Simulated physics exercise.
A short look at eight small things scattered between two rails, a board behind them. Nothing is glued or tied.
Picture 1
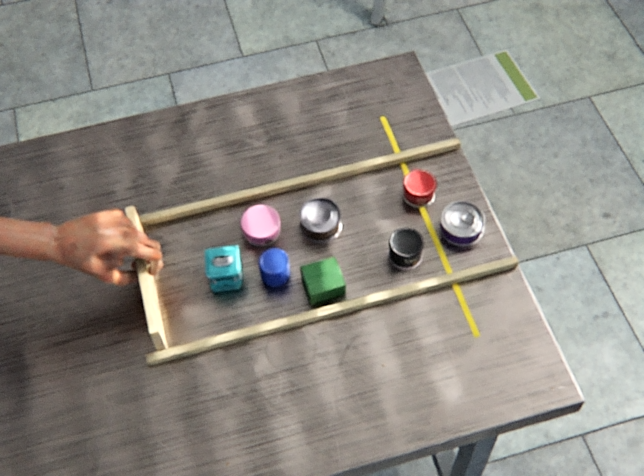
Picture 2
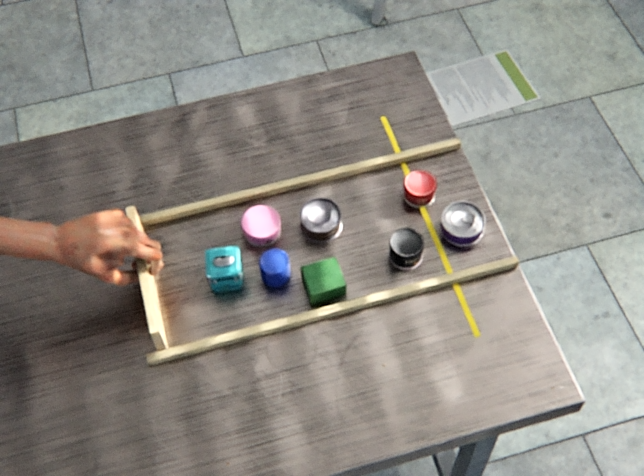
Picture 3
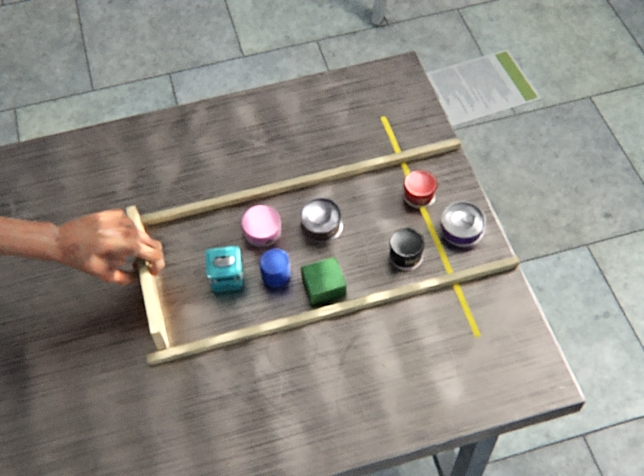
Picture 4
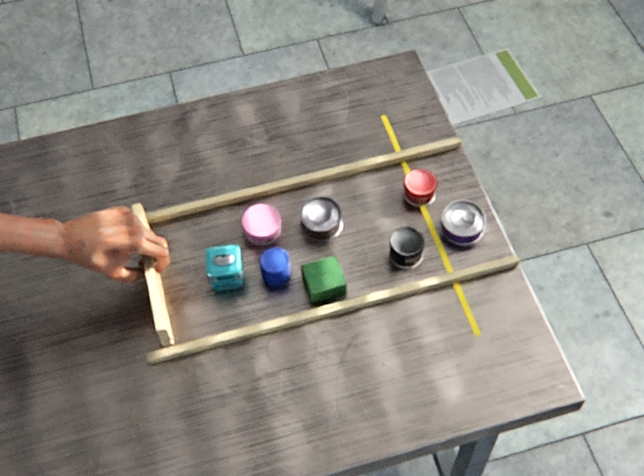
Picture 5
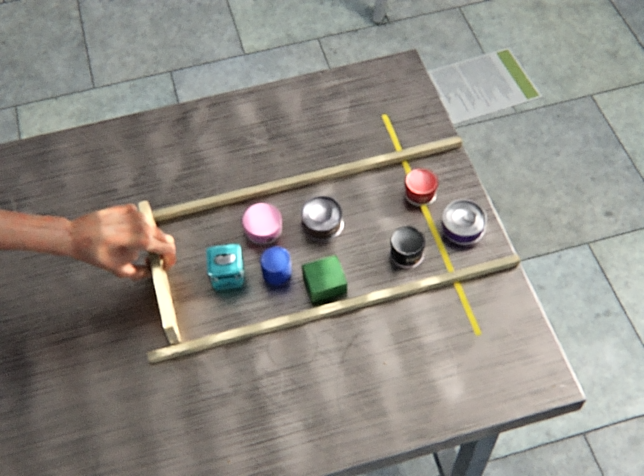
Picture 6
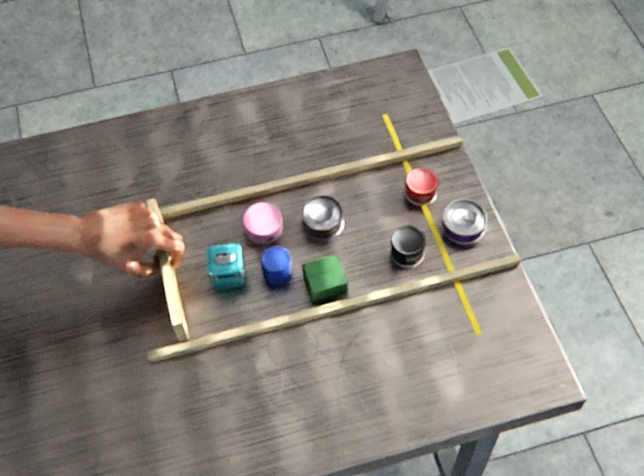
In the video, a hand holds a wooden board behind small, colourful round and boxy objects scattered between two rails on a table, then slides it slightly to the right, while the objects and the yellow tape stay essentially still.
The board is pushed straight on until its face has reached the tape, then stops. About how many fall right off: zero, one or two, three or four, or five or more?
The number that fall off is one or two.
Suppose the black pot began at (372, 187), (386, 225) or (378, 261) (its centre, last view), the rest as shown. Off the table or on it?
In turn it remains up; goes over; holds on.
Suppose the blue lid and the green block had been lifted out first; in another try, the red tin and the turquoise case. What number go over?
First 0, then 1.
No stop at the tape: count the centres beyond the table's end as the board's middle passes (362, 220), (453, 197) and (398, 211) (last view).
It would be 0, 5 and 0.
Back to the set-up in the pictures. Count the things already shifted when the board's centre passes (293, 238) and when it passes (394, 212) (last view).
At the one place 5, at the other 8.
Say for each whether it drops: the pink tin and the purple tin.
The pink tin does not fall; the purple tin goes over.
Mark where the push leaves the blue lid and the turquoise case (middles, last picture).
First (480, 214), then (446, 208).
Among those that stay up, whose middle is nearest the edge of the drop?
The red tin ends nearest.
Soon after, none off yet; purple tin at rest near (464, 221); red tin at rest near (422, 187); black pot at rest near (408, 247).
Then, none off yet; purple tin at rest near (464, 221); red tin at rest near (422, 187); black pot moved a little near (425, 249).
At rest, the number that fall off is one or two; fallen, purple tin.
